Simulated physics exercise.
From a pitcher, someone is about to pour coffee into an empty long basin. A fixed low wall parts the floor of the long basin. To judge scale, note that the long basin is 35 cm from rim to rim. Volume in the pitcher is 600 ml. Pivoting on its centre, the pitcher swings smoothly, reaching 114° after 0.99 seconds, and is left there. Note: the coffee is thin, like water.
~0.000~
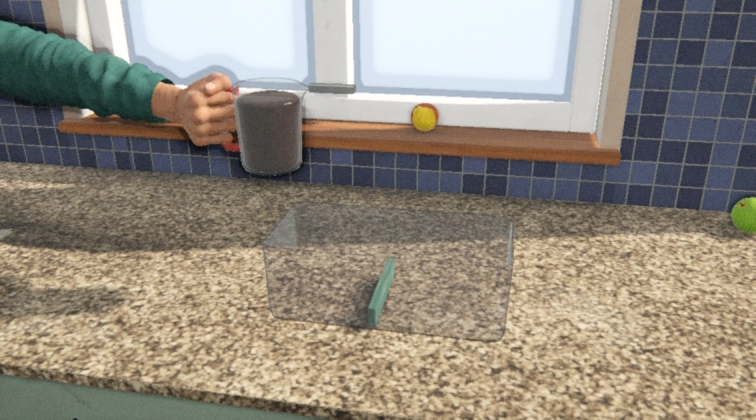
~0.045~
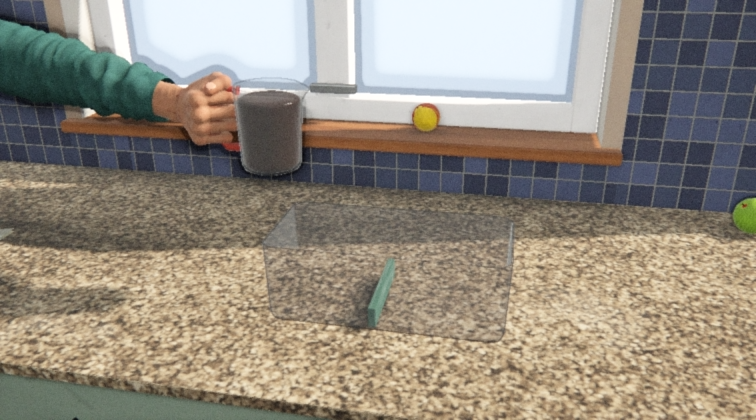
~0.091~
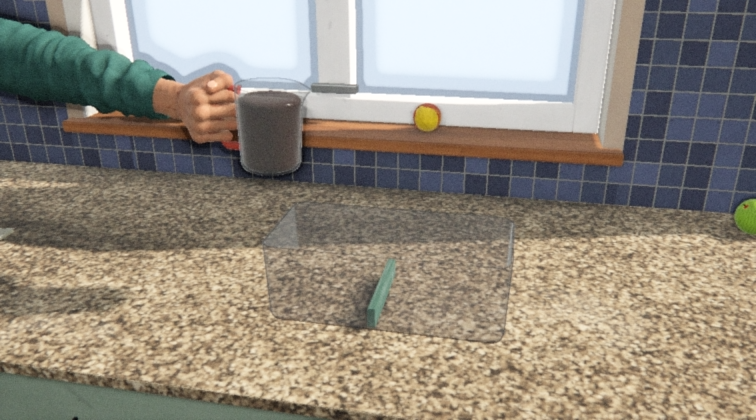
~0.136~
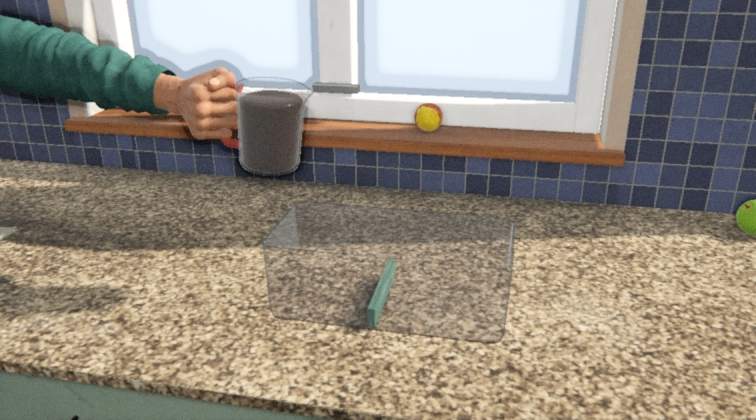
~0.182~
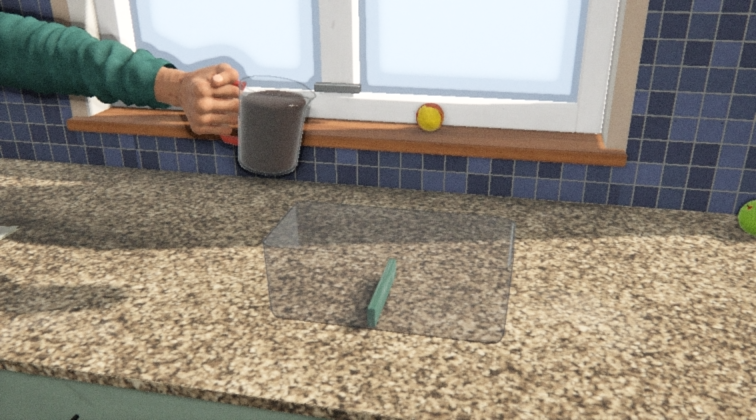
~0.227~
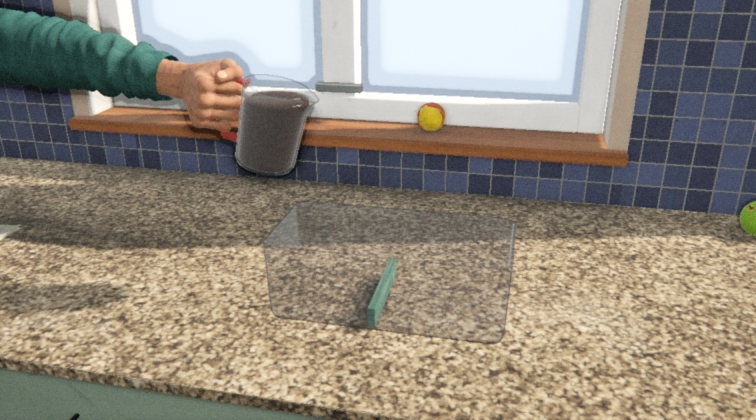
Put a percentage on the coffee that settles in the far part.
Roughly 16 per cent ends up there.
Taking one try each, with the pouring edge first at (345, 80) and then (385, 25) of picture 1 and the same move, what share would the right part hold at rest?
85 and 80 %.
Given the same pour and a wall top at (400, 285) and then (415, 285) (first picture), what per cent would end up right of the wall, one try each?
Some 10 in a hundred, then some 10 in a hundred.
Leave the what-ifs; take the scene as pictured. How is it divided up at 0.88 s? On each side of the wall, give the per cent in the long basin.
I'd say some 52 in a hundred on the left and 10 on the right.
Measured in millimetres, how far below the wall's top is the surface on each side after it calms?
About 12 mm on the left, about 28 mm on the right.
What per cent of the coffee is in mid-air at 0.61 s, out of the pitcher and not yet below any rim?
Close to 18 in a hundred.
After 0.61 s the tilt is 77° and 76 per cent is still to pour, 5 is left of the wall and 0 right of it.
After 0.88 s the tilt is 111° and 18 per cent is still to pour, 52 is left of the wall and 10 right of it.
After 1.17 s the tilt is 114° and 0 per cent is still to pour, 81 is left of the wall and 13 right of it.
After 1.49 s the tilt is 114° and 0 per cent is still to pour, 80 is left of the wall and 16 right of it.
In the end 80 per cent lies left of the wall, 16 right of it and 3 outside.
